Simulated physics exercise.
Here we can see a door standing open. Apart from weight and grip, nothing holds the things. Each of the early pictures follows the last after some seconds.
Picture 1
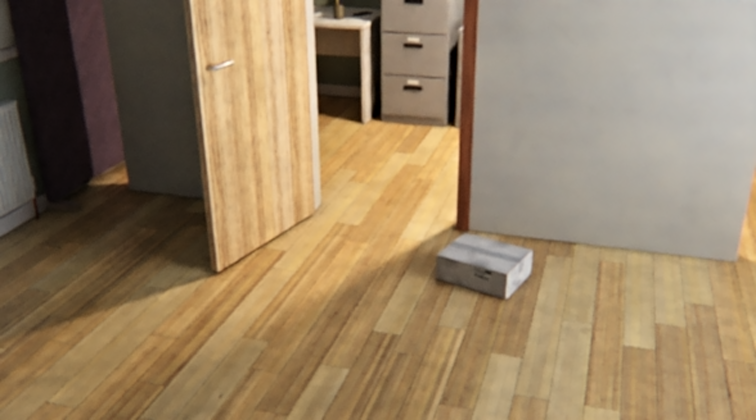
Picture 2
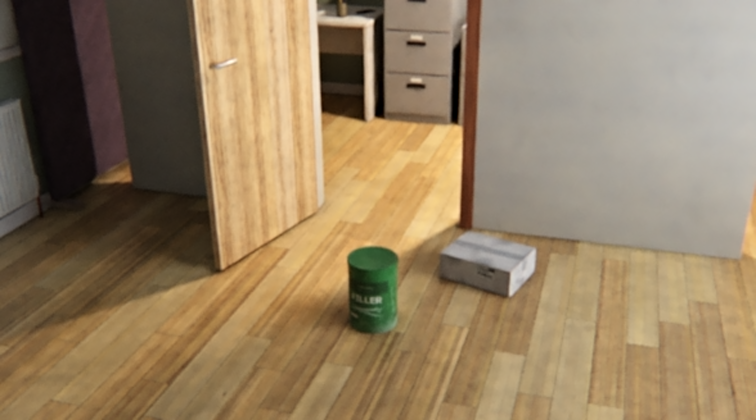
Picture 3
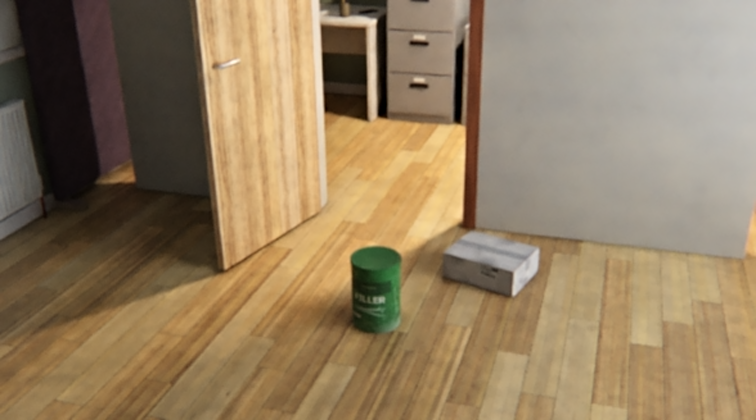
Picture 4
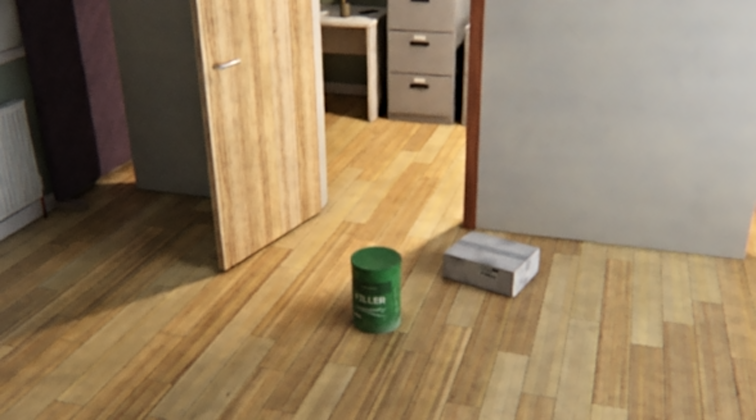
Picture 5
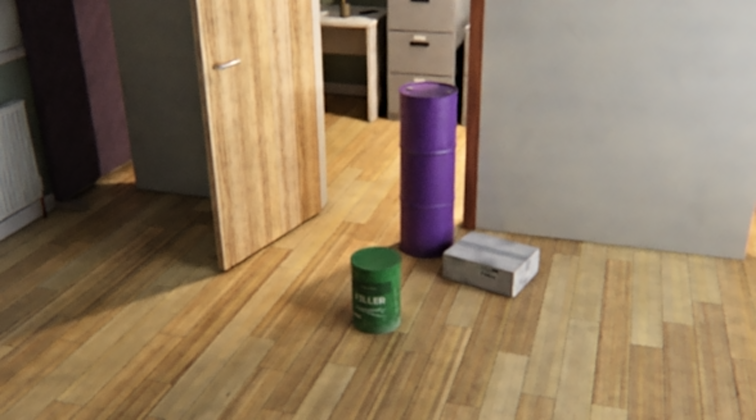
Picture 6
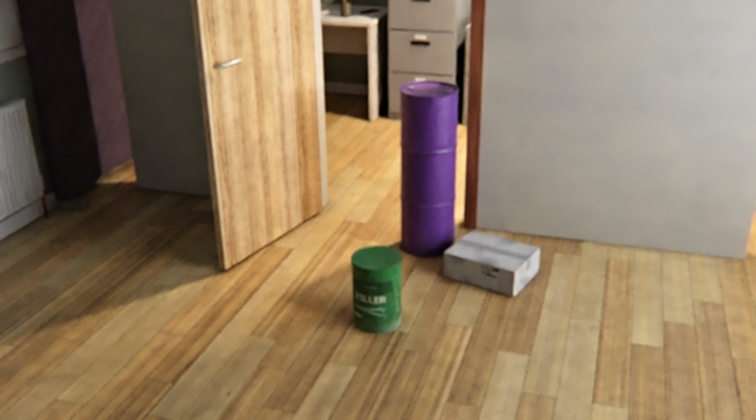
A green container appeared on the wooden floor near a white box, and later a tall purple drum showed up behind it, while the wide-open door and the box stayed still.
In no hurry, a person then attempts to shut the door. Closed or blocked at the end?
The door's path is barred.
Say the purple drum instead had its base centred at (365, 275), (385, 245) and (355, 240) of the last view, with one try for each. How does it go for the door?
So on try one it is halted early, on try two it is halted early, and on try three it is halted early.
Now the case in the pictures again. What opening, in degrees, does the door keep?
I'd say it stays open by roughly 30 degrees.
Then, 0.70 s past the last view, open by 87°.
Then, 1.10 s past the last view, open by 67°.
Then, 1.60 s past the last view, open by 42°.
Finally, open by 32°; all 3 still in place. Final places as the last picture's camera would see them, purple drum near (429, 170).
